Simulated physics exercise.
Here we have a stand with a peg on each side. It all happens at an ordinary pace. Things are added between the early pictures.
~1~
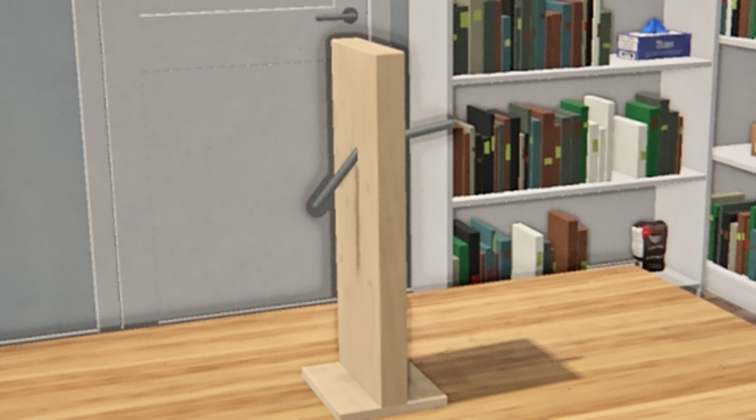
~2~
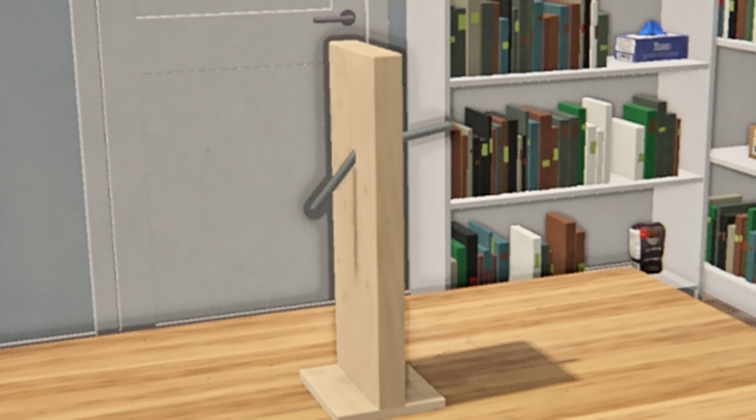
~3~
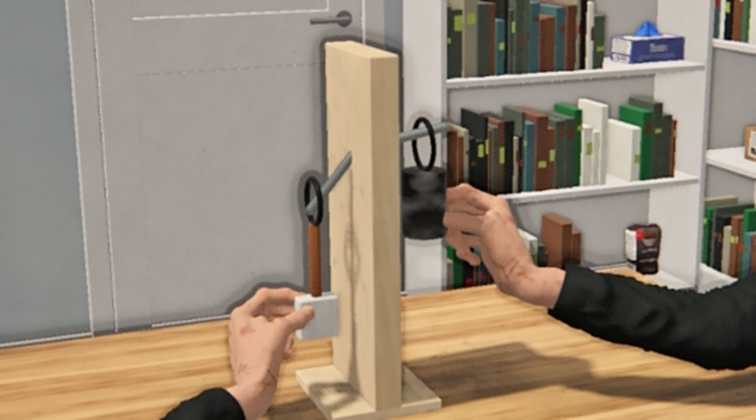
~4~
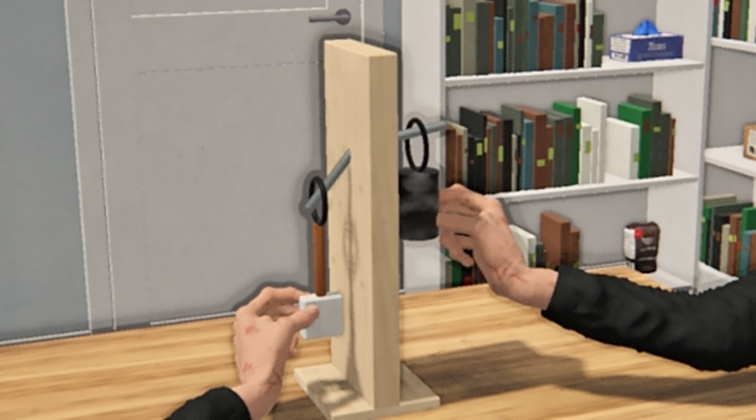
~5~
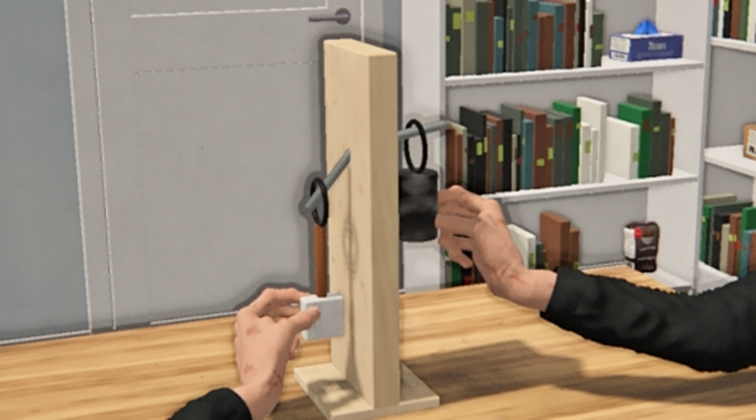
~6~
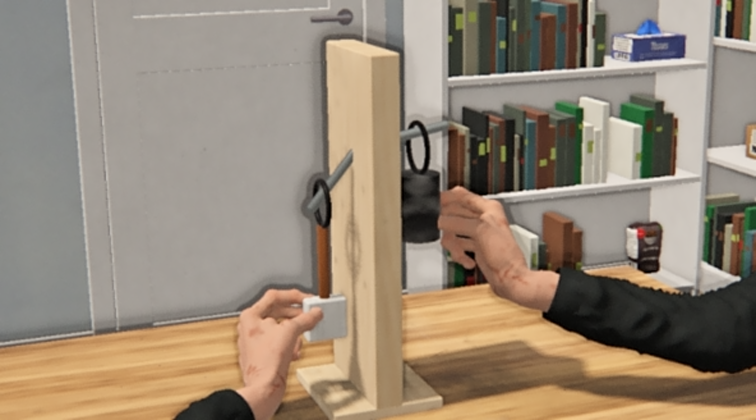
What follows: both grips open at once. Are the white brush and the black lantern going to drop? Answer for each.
Here the white brush drops to the table, the black lantern remains hooked.
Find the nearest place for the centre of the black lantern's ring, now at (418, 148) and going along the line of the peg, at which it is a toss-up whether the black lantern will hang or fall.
Close to (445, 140).
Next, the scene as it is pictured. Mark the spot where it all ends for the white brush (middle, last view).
Roughly at (224, 406).
Then, 0.18 s past the last view, white brush come down near (305, 317); black lantern at rest near (419, 180).
Then, 0.36 s past the last view, white brush in the air near (272, 333); black lantern at rest near (419, 180).
Then, 0.46 s past the last view, white brush in the air near (241, 374); black lantern at rest near (419, 180).
Finally, the white brush falls off, near (224, 406); the black lantern stays on its peg, near (419, 180).
